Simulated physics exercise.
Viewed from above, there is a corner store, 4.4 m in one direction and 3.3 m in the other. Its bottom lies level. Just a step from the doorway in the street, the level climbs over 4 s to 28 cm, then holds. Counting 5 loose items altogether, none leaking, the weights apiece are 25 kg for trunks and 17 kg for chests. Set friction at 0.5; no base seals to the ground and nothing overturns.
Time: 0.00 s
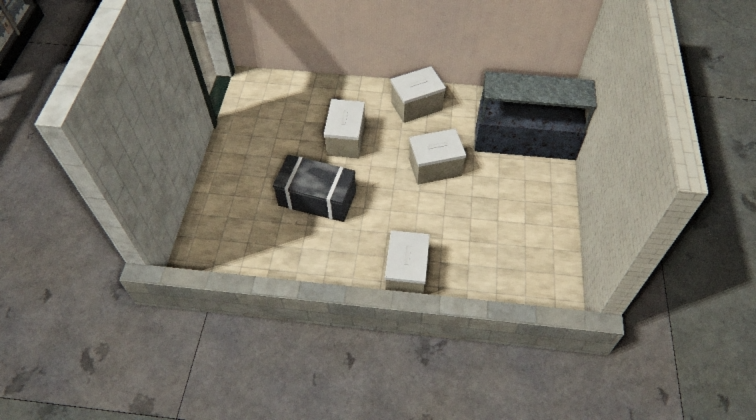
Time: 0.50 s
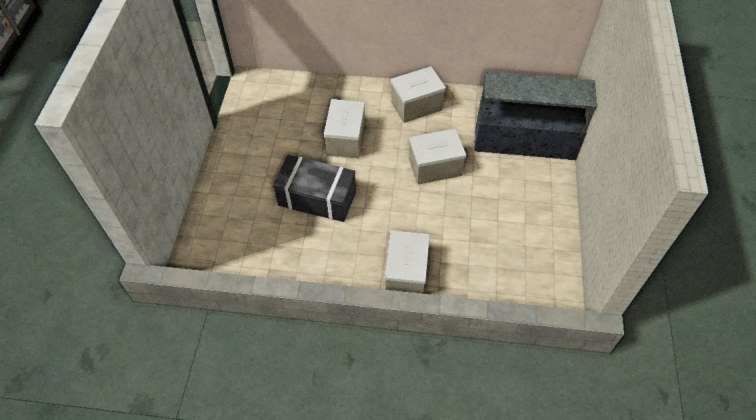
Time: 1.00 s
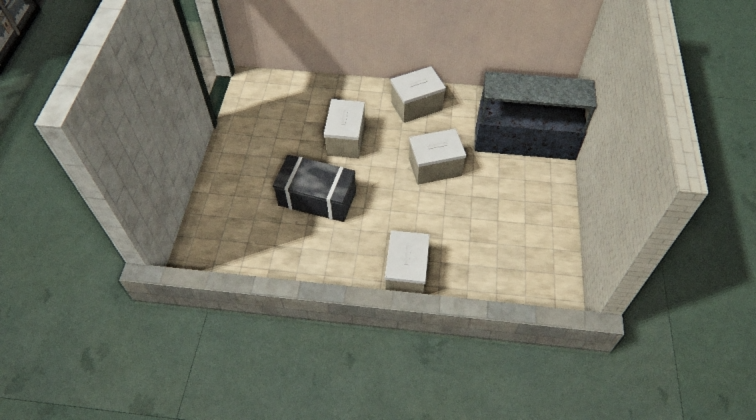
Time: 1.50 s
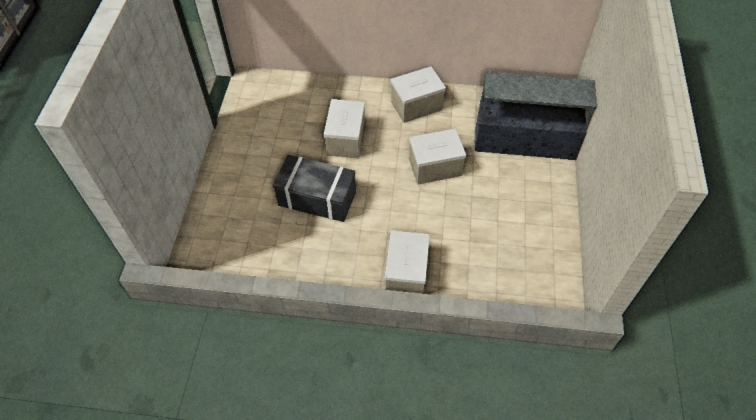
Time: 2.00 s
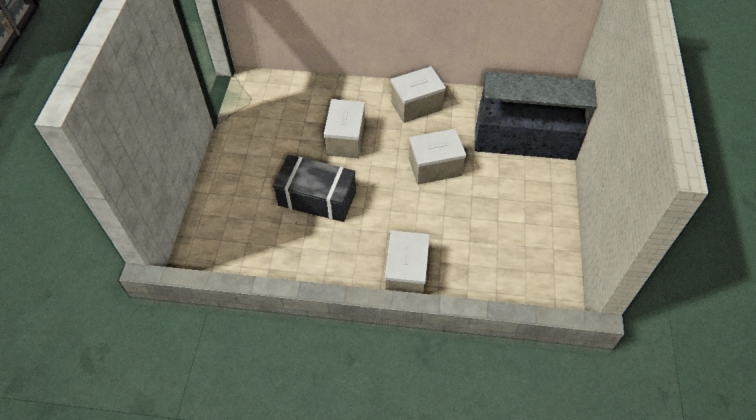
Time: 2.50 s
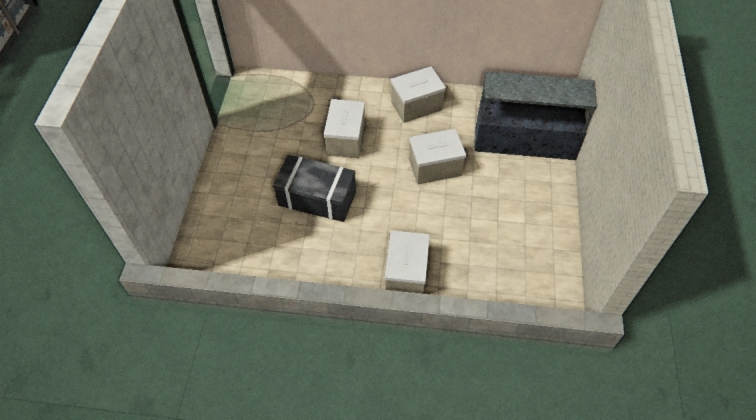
Greenish water spread over the gray ground around a small walled room, and later a thin, clear puddle crept in across the tiles at the back left, while the boxes inside stayed still.
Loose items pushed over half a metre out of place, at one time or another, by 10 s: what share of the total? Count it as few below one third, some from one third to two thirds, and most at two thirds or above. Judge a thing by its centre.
Some.
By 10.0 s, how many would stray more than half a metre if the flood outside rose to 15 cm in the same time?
That would make 1 of them.
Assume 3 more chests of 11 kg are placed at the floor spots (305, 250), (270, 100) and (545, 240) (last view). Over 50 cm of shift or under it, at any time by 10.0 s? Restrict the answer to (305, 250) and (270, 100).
In turn: Within the mark, beyond the mark.
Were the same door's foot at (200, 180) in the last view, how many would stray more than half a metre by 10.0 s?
In that case the number is 5.
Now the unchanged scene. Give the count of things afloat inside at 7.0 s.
I get 0.
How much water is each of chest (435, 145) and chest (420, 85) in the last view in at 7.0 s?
First about 4 cm, second about 10 cm.
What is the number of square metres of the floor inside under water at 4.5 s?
Some 5.5 m2 of it.
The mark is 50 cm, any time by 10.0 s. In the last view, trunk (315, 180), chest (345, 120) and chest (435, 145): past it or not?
First not as far, then farther, then farther.
After 3.5 s 0 of 5 are over 50 cm from their spots; 0 afloat.
After 4.5 s 0 of 5 are over 50 cm from their spots; 0 afloat.
After 7.0 s 3 of 5 are over 50 cm from their spots; 0 afloat.
After 10.0 s 3 of 5 are over 50 cm from their spots, and 3 have been at some point; 3 afloat.
